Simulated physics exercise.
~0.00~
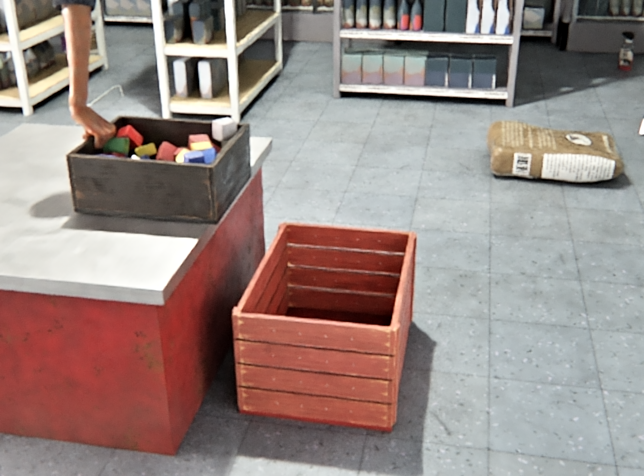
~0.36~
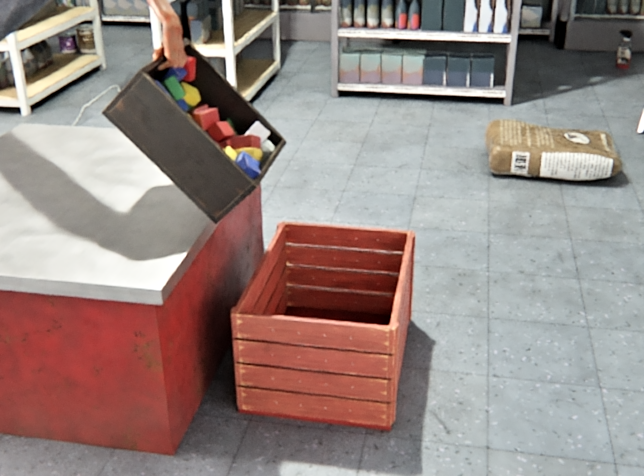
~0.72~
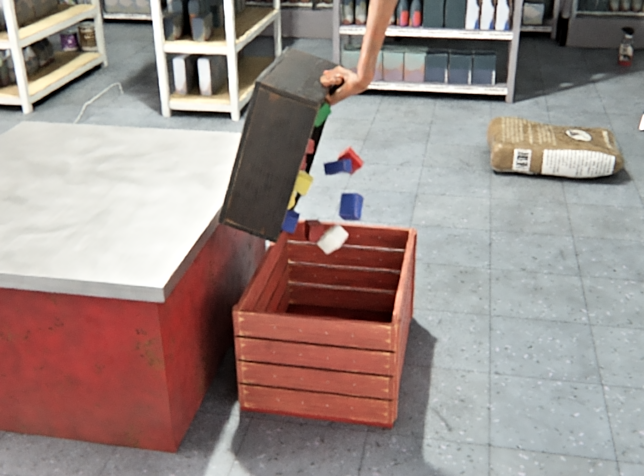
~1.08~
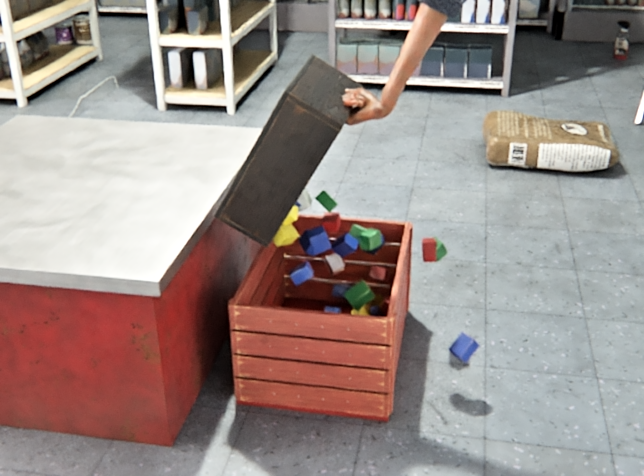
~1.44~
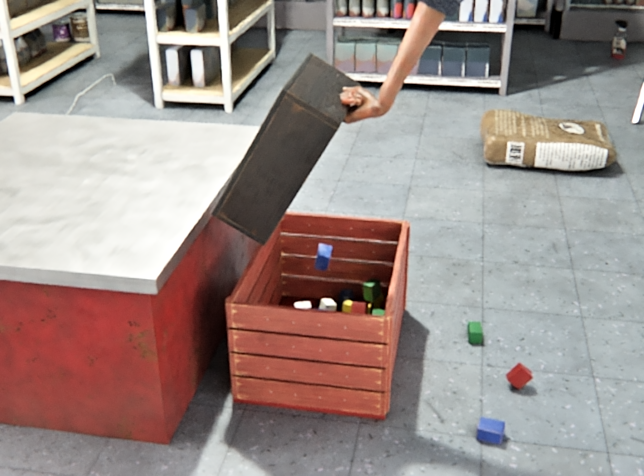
In the video, a hand tips a black crate of colorful toy bricks off a bench, tilting it rightward over a red slatted box on the floor. Most bricks tumble into the box, while three land on the floor to its right, one brick still falling inside.
